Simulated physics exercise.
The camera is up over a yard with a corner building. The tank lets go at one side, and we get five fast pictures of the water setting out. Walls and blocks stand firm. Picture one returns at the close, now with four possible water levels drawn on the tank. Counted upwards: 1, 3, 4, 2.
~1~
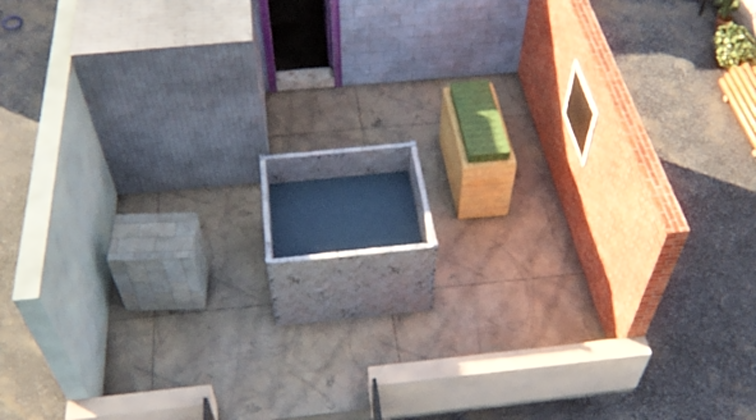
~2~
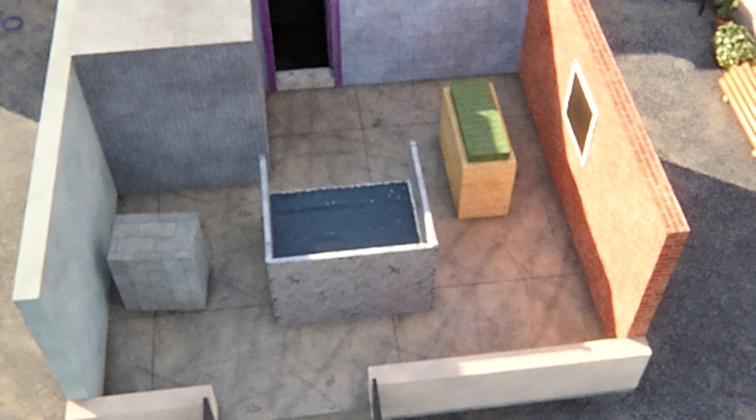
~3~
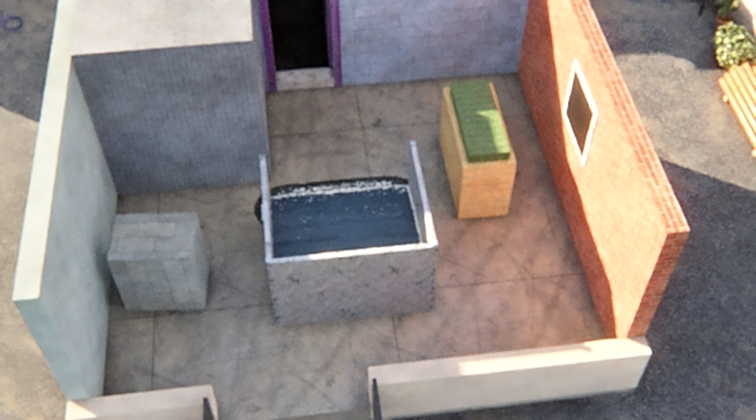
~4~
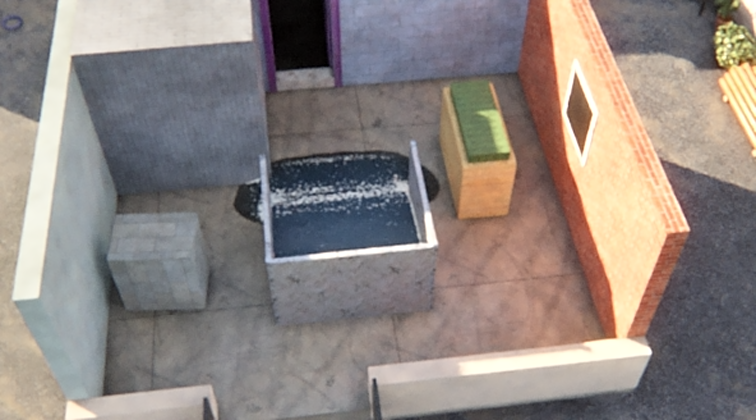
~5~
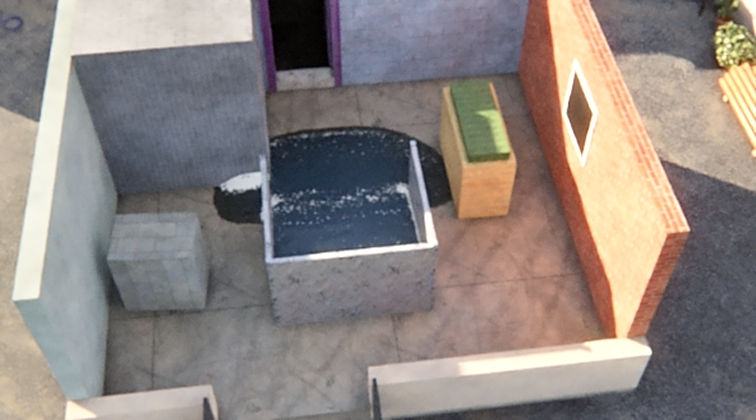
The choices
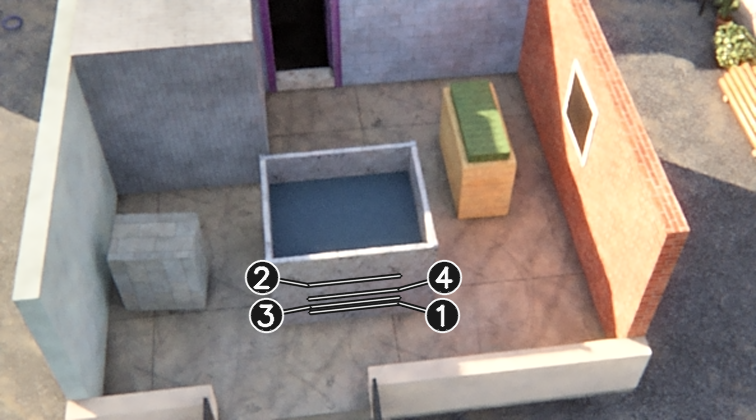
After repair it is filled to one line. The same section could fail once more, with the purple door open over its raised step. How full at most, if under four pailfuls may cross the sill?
3 will do.
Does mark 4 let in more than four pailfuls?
Yes.
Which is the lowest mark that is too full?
That would be 4.
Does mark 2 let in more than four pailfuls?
Yes, that goes wrong.
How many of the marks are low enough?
Two of them.
In white, 1 at (354, 307); 2 at (353, 280); 3 at (354, 302); 4 at (354, 294); from the bottom up 1, 3, 4, 2.
For mark 1, nothing gets over.
For mark 2, dozens of bucketfuls pour in.
For mark 3, a bucket or two gets in.
For mark 4, about 10 bucketfuls get in.
